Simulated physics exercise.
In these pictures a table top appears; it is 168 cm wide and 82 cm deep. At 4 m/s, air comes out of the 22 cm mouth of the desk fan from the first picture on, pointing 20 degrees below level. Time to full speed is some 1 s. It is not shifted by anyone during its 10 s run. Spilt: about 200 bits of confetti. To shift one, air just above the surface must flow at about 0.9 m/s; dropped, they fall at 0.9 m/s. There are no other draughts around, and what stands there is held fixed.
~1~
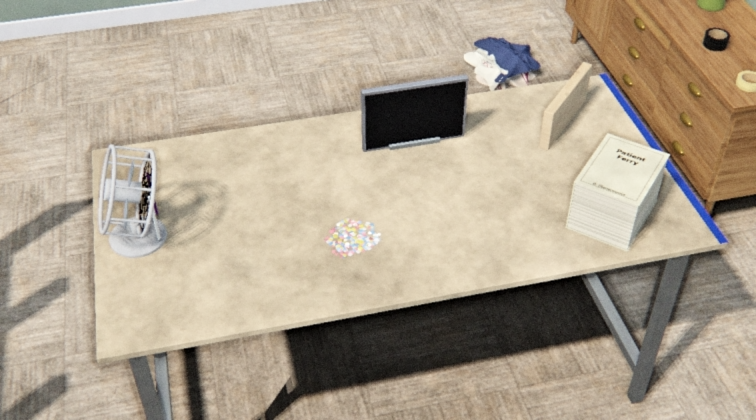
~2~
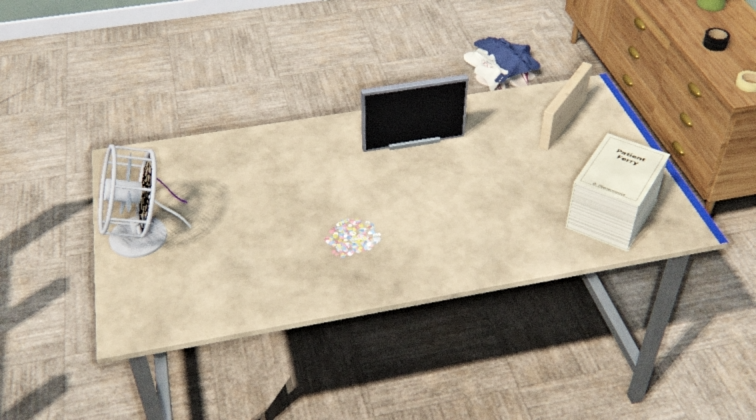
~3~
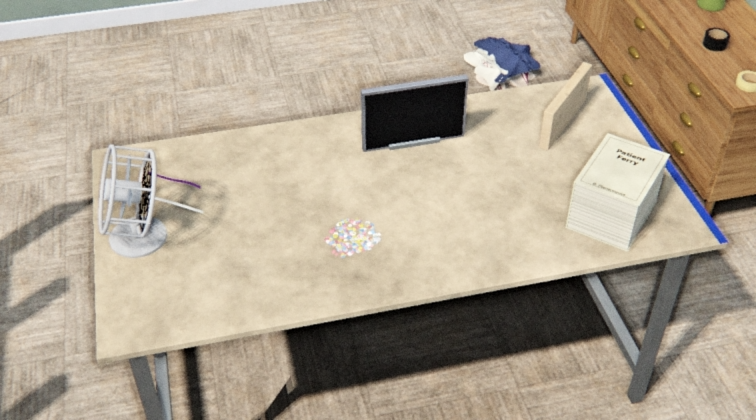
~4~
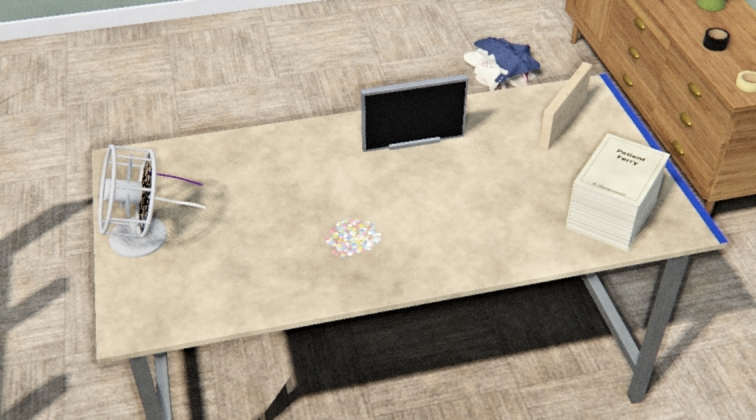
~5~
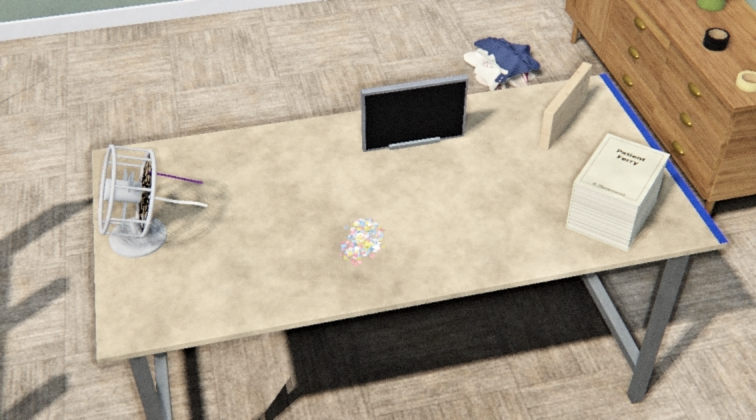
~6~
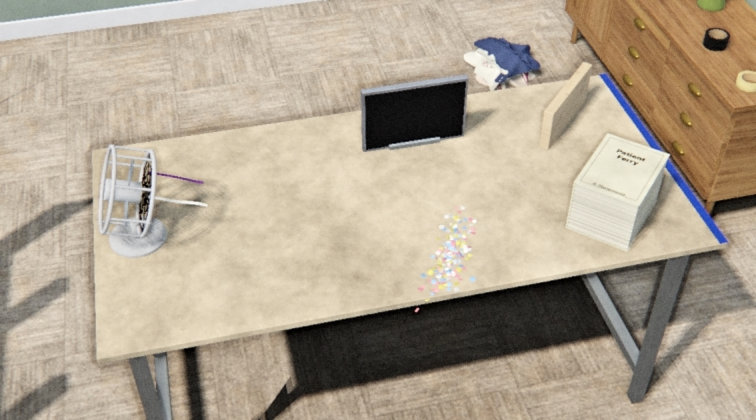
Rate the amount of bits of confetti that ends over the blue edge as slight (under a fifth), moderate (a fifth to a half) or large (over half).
Slight.
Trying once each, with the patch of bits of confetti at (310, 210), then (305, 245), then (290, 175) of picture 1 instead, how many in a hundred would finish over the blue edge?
First try 60 %, second 0 %, third 0 %.
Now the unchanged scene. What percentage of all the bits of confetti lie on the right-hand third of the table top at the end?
Something close to 0 % ends up there.
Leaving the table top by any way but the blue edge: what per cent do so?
My best guess is roughly 100 %.
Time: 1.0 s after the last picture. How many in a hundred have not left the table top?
Around 2 in a hundred are still there.
Then, 1.0 s after the last picture, 2 % are on the move or not yet settled, 2 % are over the blue edge.
Then, 2.2 s after the last picture, 0 % are on the move or not yet settled, 4 % are over the blue edge.
Then, 4.6 s after the last picture, 0 % are on the move or not yet settled, 4 % are over the blue edge.
Then, 9.1 s after the last picture, at the end, 4 % are over the blue edge.
